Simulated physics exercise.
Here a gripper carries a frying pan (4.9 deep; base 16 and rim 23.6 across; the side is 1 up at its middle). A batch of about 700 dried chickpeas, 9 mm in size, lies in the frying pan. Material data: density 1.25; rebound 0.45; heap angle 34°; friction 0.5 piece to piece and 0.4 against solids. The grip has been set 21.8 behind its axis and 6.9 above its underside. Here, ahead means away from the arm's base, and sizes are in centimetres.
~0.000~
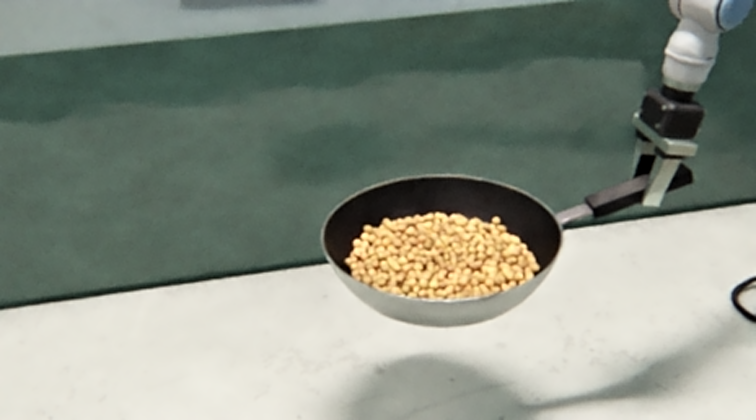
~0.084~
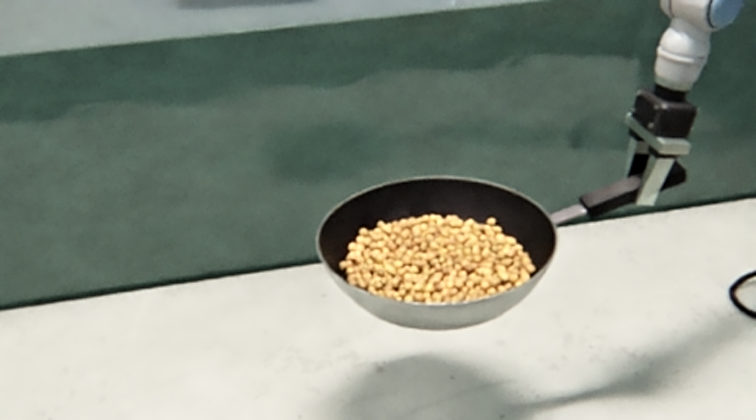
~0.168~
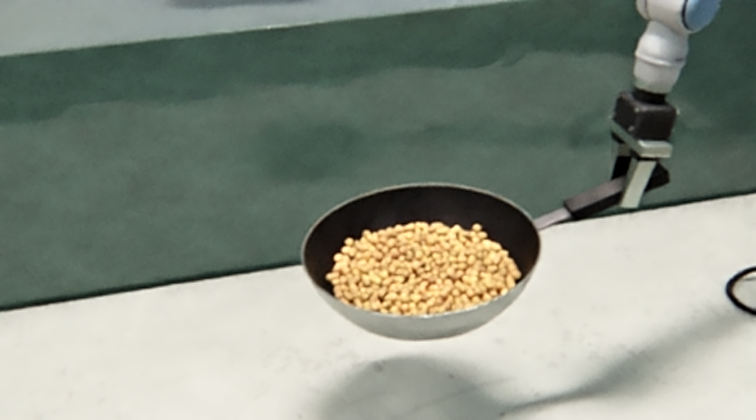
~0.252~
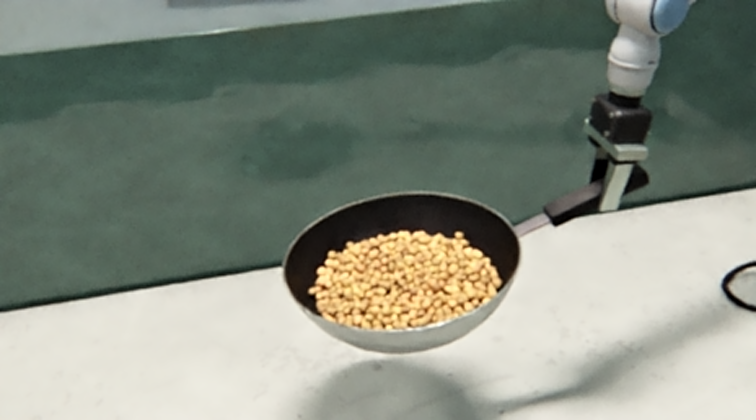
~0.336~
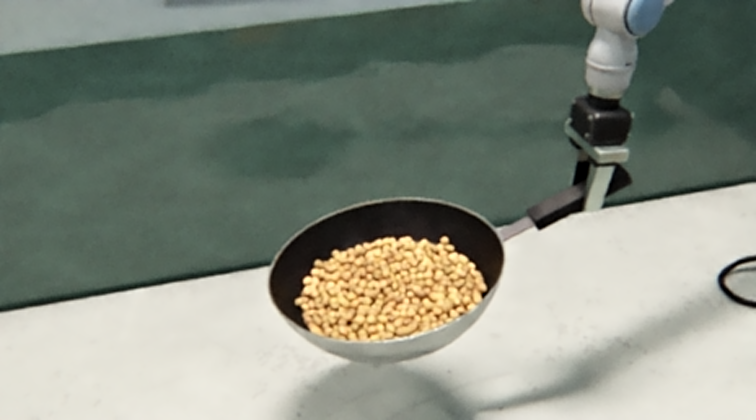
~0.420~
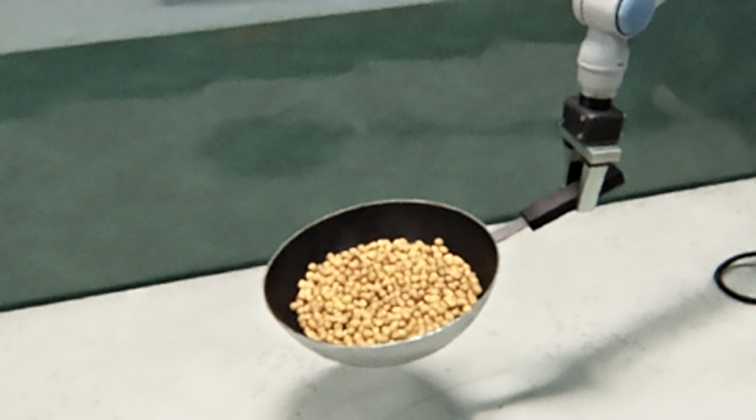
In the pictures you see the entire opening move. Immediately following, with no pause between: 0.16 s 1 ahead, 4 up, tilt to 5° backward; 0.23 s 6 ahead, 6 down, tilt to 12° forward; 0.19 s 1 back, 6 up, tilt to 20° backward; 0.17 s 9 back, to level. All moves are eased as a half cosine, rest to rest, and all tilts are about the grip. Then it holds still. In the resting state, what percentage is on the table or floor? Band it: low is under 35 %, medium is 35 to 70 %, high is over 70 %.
Band: Medium.
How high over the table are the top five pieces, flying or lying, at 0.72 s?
I'd put them at about 27 centimetres above the table.
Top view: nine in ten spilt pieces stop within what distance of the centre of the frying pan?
40 cm.
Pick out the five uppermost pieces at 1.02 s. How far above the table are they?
About 46 cm above the table.
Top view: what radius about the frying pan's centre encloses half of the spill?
The answer is around 18 cm.
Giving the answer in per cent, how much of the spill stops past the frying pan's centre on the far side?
Around 90 percent.
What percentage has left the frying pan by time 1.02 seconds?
By that moment, something like 0 percent.
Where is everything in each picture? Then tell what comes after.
In the first frame, frying pan middle at (441, 253), level; upper third of the load around (443, 257), from x 350 to 535, top at y 215; 696 in the frying pan.
In the second frame, frying pan middle at (437, 256), level; upper third of the load around (447, 259), from x 345 to 530, top at y 220.
In the third frame, frying pan middle at (422, 265), tilted 2° forward; upper third of the load around (443, 267), from x 330 to 515, top at y 225.
In the fourth frame, frying pan middle at (404, 276), tilted 5° forward; upper third of the load around (434, 276), from x 315 to 495, top at y 235.
In the fifth frame, frying pan middle at (389, 284), tilted 6° forward; upper third of the load around (426, 281), from x 300 to 480, top at y 240.
In the sixth frame, frying pan middle at (384, 286), tilted 7° forward; upper third of the load around (422, 282), from x 295 to 475, top at y 240; 696 in the frying pan.
By 0.72 s, tilted 6° forward, highest piece 27 above the table; 696 in the frying pan.
By 1.02 s, tilted 19° backward, highest piece 46 above the table; 696 in the frying pan.
By 1.37 s, level, highest piece 32 above the table; 260 in the frying pan, 80 on the table or floor, 356 in flight or on a rim.
By 2.42 s, level, highest piece 28 above the table; 436 on the table or floor, 260 in the frying pan.
Final count, 436 on the table or floor, 260 in the frying pan. That is 63 % on the table or floor.
